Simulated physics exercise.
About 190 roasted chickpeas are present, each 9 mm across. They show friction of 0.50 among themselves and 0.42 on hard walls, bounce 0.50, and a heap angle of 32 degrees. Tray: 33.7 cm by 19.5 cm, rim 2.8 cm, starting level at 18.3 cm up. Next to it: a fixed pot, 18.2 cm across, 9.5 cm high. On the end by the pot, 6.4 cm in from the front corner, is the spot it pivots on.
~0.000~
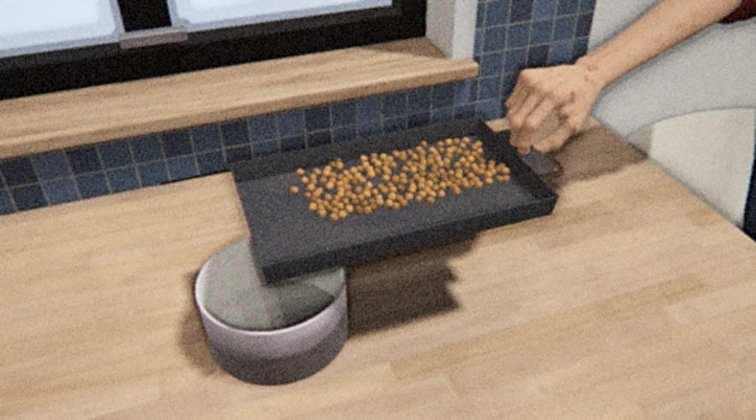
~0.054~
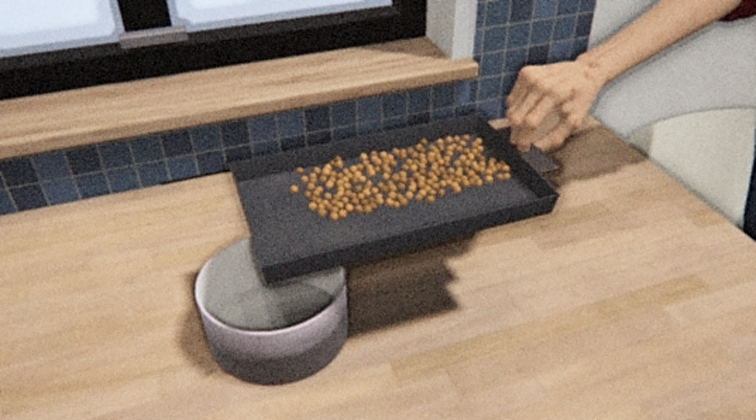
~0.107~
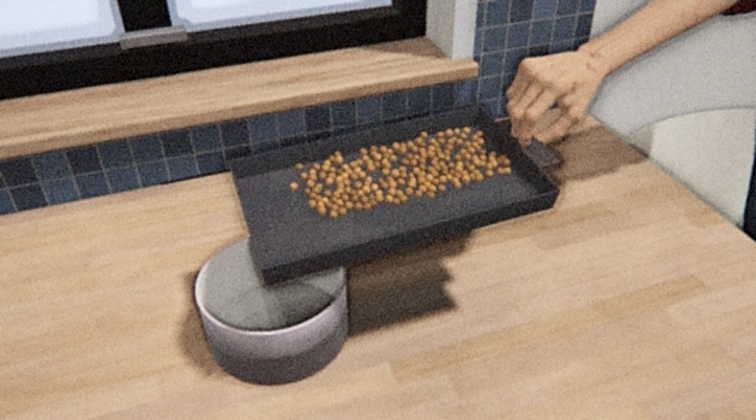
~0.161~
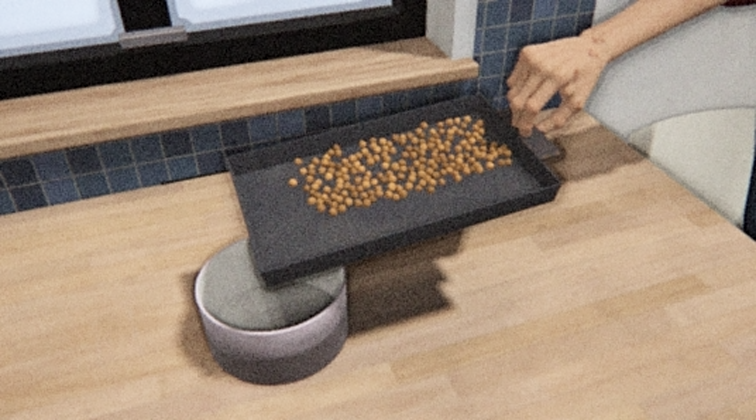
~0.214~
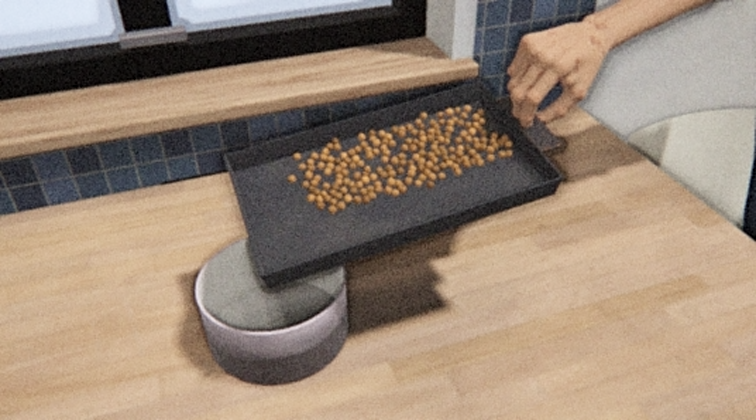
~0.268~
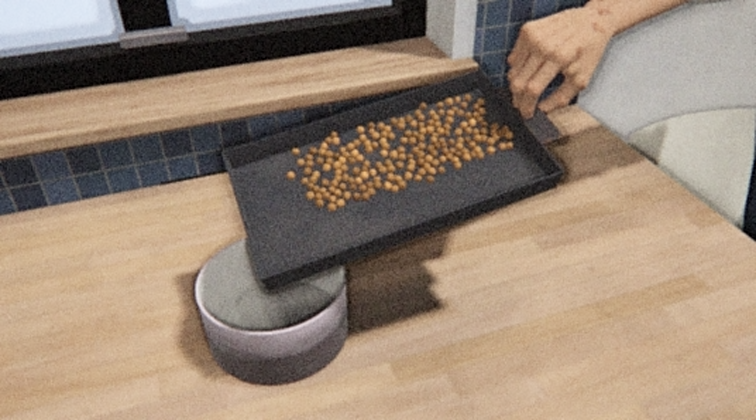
To begin with, a hand at the right holds a dark tray of small round golden-brown pieces nearly level, its left end over a grey pot on a wooden counter. The hand then raises the right end, slanting the tray modestly down toward the pot, while the pieces stay clustered in place.
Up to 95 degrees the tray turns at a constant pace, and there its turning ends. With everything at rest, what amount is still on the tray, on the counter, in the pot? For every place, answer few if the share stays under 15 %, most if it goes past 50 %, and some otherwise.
Shares - tray: Few; counter: Most; pot: Few.
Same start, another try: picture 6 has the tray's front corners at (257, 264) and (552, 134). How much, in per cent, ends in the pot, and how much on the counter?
Final per cent - pot 55, counter 45.
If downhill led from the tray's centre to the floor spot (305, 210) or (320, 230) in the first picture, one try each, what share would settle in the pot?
The share comes to roughly 60 in a hundred, then roughly 20 in a hundred.
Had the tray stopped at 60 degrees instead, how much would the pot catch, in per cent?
I'd say close to 0 percent.
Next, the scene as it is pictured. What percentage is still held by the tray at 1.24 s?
About 90 per cent.
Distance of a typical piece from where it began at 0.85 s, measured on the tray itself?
Around 15 centimetres.
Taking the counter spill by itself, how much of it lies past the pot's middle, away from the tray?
Roughly 70 percent of the spill.
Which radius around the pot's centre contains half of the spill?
That comes to near 16 cm.
After 0.85 s, tilt 52 degrees; the tray holds 100 %, the pot 0 %.
After 1.24 s, tilt 78 degrees; the tray holds 90 %, the pot 0 %.
After 1.72 s, tilt 95 degrees; the tray holds 40 %, the pot 0 %.
At rest (3.0 s), tray 5 %, counter 95 %, pot 0 %.
